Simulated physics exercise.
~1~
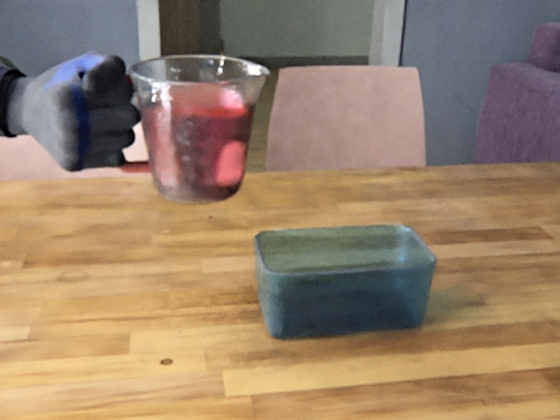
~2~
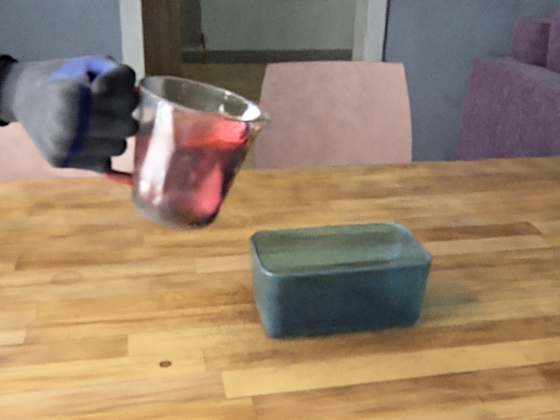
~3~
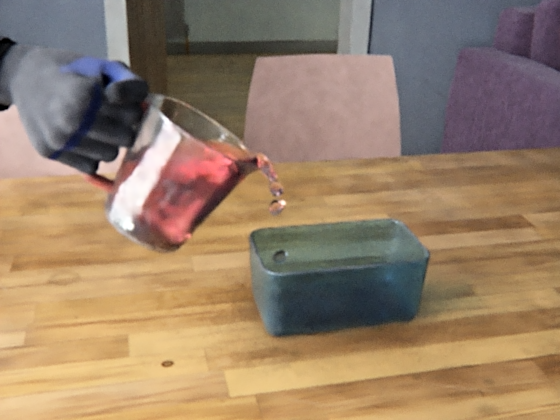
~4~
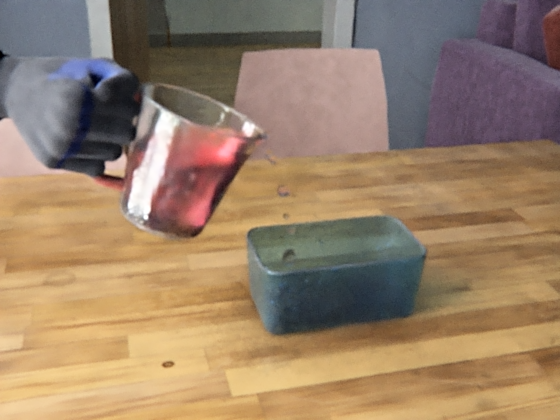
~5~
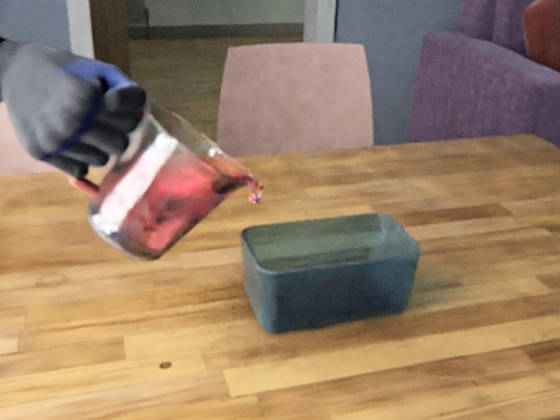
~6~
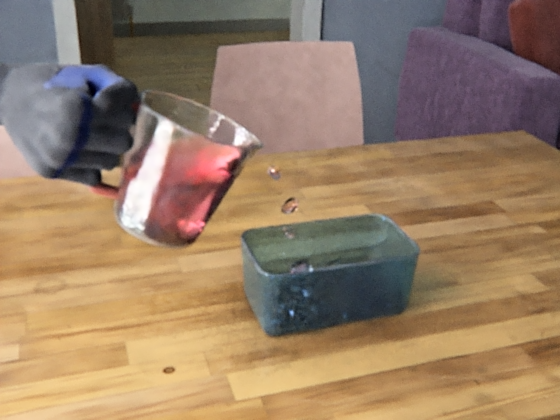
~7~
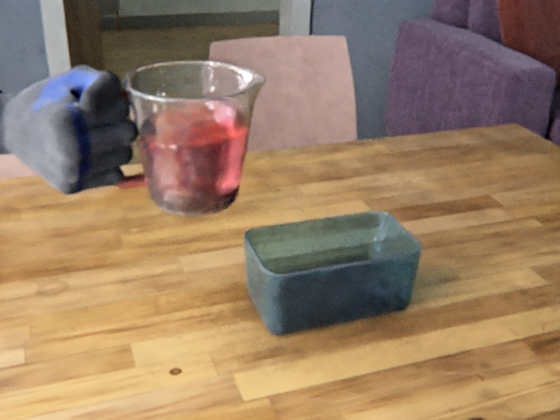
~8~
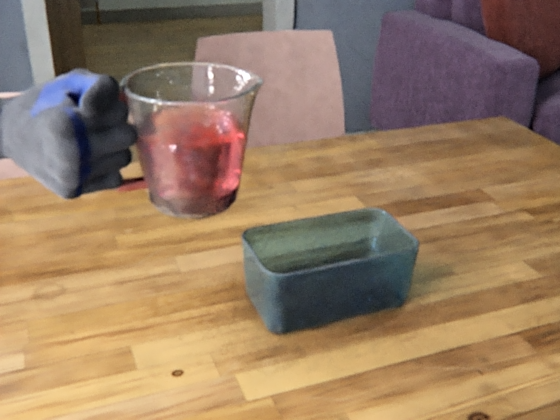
At a wooden table, a gloved hand tipped a glass jug of red liquid towards an empty blue-green tub, letting out a small splash, eased back, tipped again for another little pour, then held the jug level, still holding plenty of liquid.
